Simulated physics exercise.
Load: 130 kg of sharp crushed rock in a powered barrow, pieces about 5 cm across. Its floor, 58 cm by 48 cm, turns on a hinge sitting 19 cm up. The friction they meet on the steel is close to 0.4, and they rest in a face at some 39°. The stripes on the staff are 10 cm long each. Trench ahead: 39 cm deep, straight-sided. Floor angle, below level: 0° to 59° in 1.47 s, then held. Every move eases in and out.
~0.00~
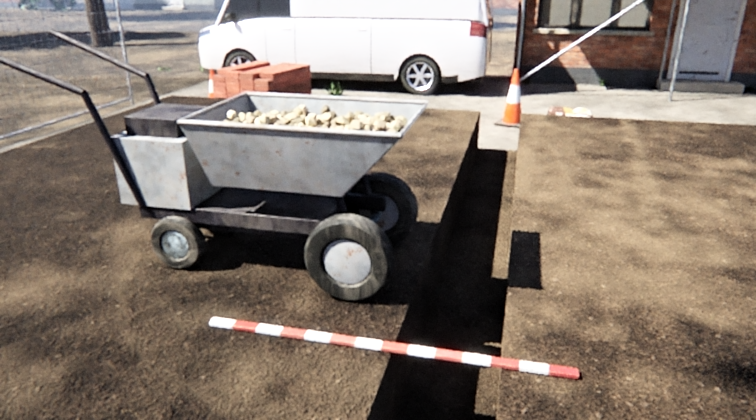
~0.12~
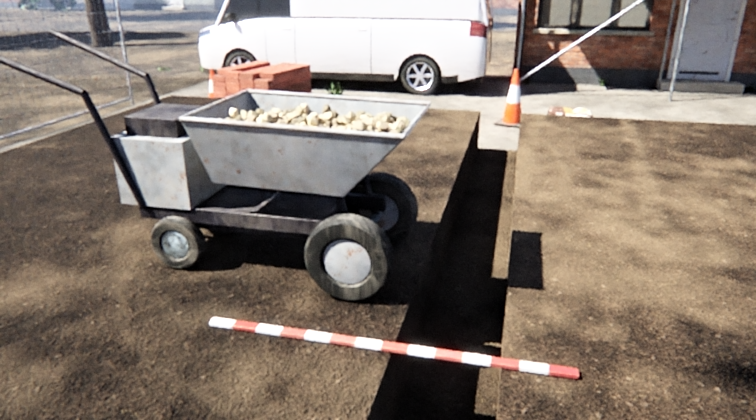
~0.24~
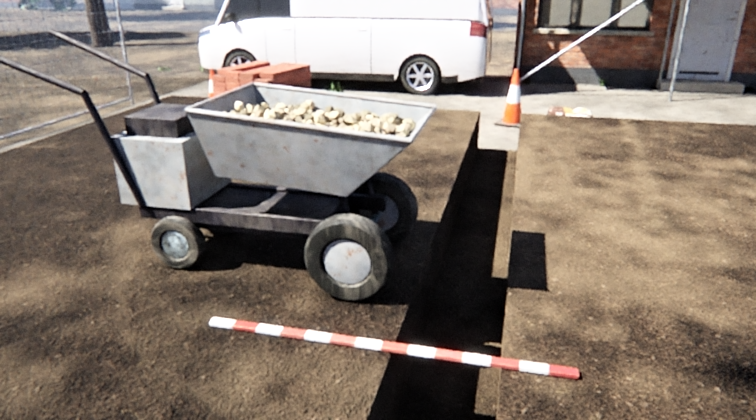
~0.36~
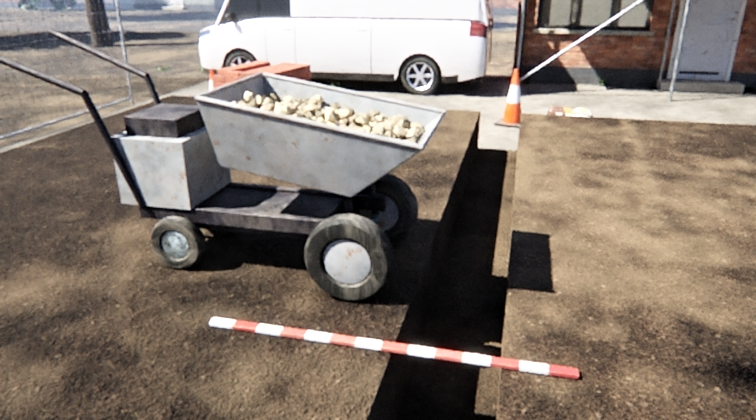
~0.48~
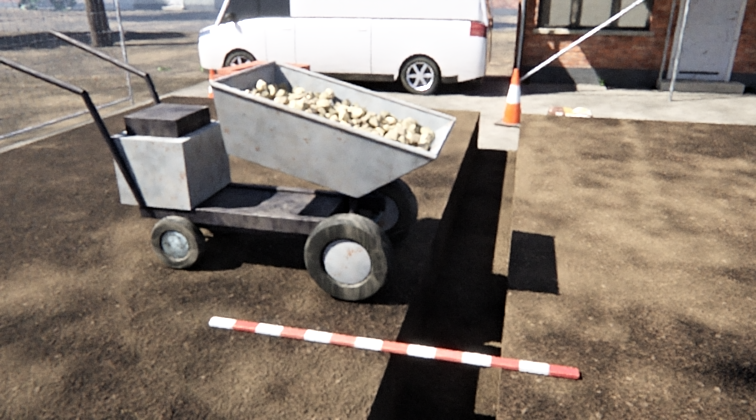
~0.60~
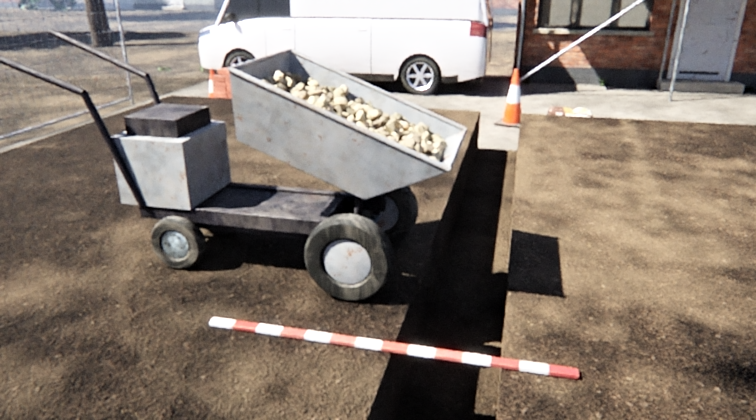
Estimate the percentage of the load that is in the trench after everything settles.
Roughly 26 per cent of the load.
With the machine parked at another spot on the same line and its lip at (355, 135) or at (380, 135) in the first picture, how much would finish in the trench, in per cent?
Around 50% for the first place and 35% for the second.
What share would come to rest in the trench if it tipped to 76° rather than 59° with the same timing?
Share in trench: Approx. 15%.
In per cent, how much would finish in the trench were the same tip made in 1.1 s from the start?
My guess is near 25 percent.
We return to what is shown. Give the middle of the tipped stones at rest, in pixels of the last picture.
The tipped stones centre close to (516, 285).
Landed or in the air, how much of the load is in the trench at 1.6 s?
Some 0 per cent.
After 1.1 s the floor is at 50°; 100 % in the tray; the foremost stones are at (479, 205).
After 1.6 s the floor is at 59°; 94 % in the tray, 2 % in the trench, 4 % past the trench; the foremost stones are at (543, 290).
After 1.9 s the floor is at 59°; 77 % in the tray, 4 % in the trench, 19 % past the trench; the foremost stones are at (595, 296).
After 3.9 s the floor is at 59°; 47 % in the tray, 26 % in the trench, 27 % past the trench; the foremost stones are at (649, 301).
